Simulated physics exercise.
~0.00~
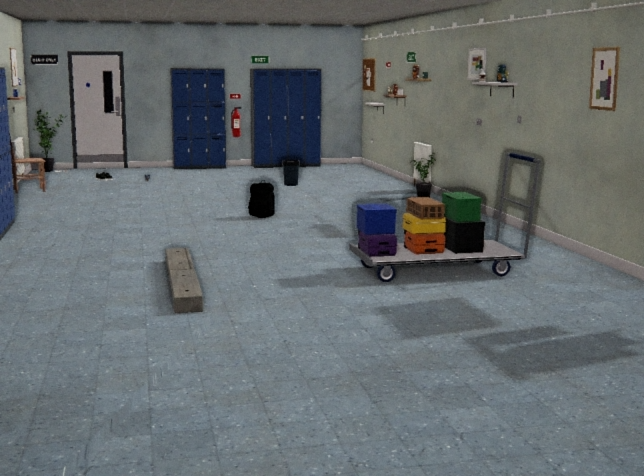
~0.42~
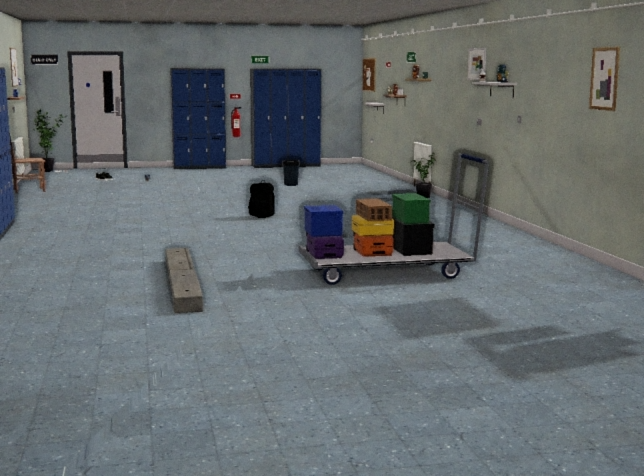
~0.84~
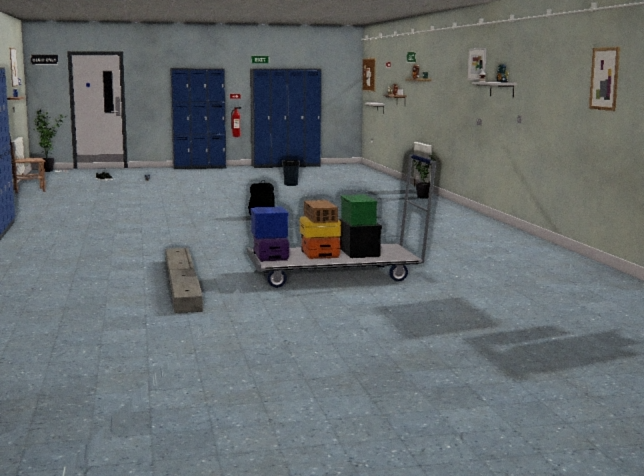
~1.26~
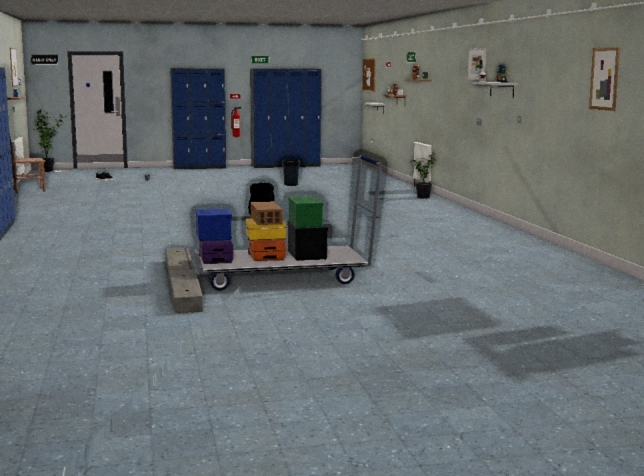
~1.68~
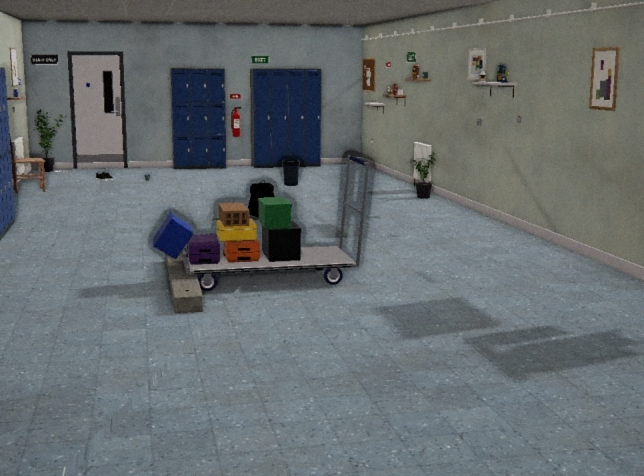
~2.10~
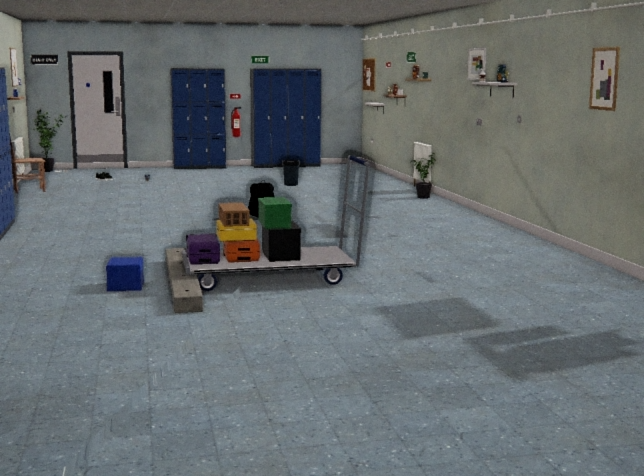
A flatbed trolley stacked with colourful boxes rolled left across a tiled floor until it stopped abruptly at a low kerb. The blue box on the front tipped over the edge and landed on the floor beyond, while the others stayed aboard.
